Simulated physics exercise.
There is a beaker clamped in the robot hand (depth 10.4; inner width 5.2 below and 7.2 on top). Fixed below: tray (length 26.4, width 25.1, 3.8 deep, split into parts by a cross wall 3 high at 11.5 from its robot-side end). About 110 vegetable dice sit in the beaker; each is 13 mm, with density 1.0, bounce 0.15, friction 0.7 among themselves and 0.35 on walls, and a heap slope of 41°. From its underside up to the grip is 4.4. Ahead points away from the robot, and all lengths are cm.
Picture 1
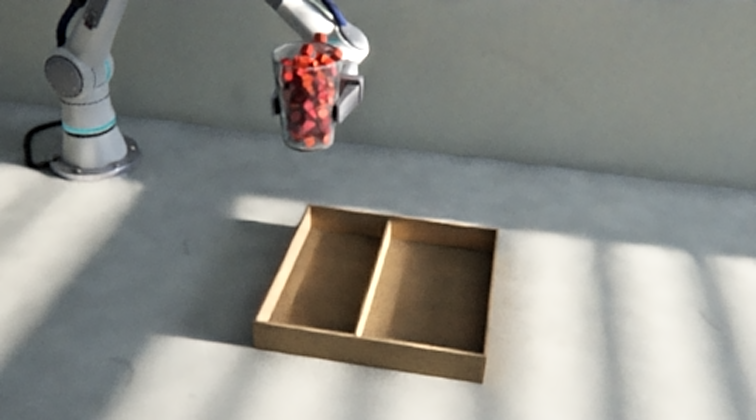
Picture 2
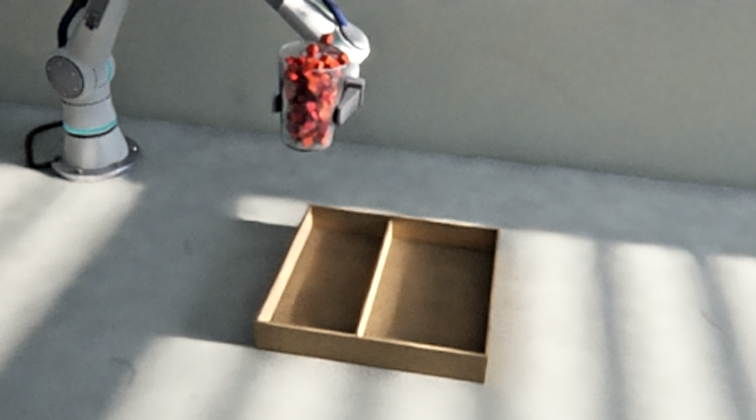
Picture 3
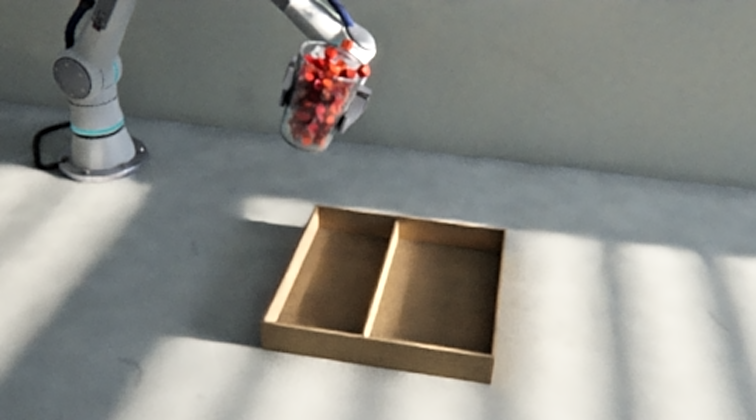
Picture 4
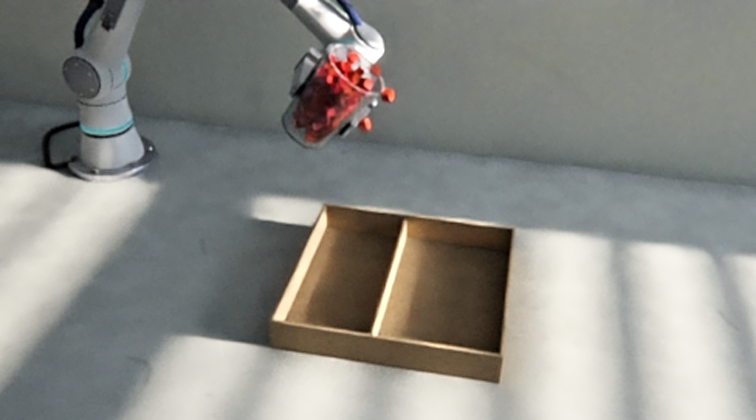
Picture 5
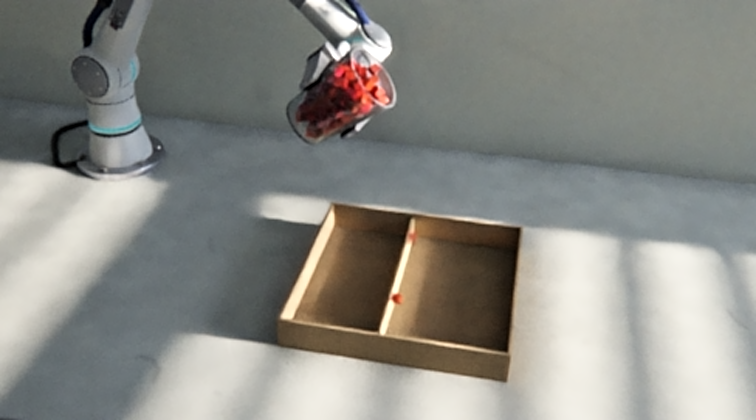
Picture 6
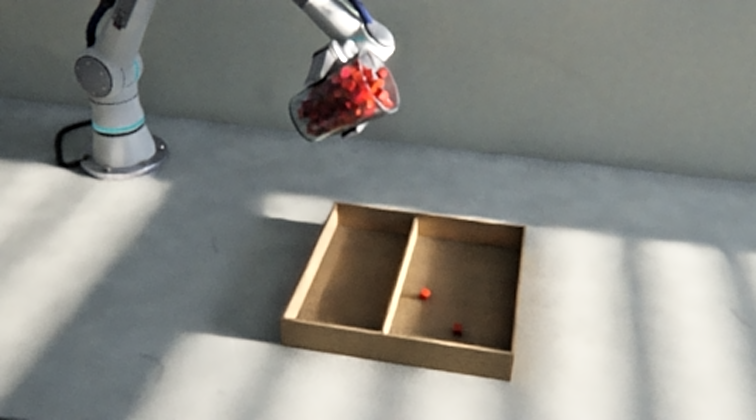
A grey surface against a plain grey wall, crossed by bands of sunlight, is seen from above at an angle. A white robot arm, its base at left, holds a clear beaker of red vegetable dice above and behind an empty brown tray split into two compartments. The arm tilts the beaker rightward, and two dice drop into the right compartment, while the camera pans slightly left.
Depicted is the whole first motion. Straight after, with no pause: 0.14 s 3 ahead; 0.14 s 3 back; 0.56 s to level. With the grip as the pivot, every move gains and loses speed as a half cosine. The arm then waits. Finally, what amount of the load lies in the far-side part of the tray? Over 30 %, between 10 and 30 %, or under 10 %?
Under 10 %.
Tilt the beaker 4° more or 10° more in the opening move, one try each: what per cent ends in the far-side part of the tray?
They would come to near 5 and 5 per cent.
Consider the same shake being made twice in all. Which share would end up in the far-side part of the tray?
Near 5 per cent.
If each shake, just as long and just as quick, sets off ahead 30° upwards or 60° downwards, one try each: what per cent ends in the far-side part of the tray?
I'd say close to 5 percent for the first and close to 0 percent for the second.
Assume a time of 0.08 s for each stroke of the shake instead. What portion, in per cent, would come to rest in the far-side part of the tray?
I'd expect close to 15 per cent then.
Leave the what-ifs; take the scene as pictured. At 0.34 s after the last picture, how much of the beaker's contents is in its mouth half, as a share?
Mouth half share: Roughly 55 %.
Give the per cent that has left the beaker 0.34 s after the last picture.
5 %.
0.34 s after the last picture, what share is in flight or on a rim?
About 4 per cent.
Then, 0.34 s after the last picture, tilted 55° forward, highest piece 30 above the table; 105 in the beaker, 2 in the far-side part, 4 in flight or on a rim.
Then, 0.67 s after the last picture, tilted 12° forward, highest piece 31 above the table; 105 in the beaker, 6 in the far-side part.
Then, 1.04 s after the last picture, level, highest piece 32 above the table; 105 in the beaker, 6 in the far-side part.
Then, 2.09 s after the last picture, level, highest piece 32 above the table; 105 in the beaker, 6 in the far-side part.
Final count, 105 in the beaker, 6 in the far-side part. That is 5 % in the far-side part of the tray.
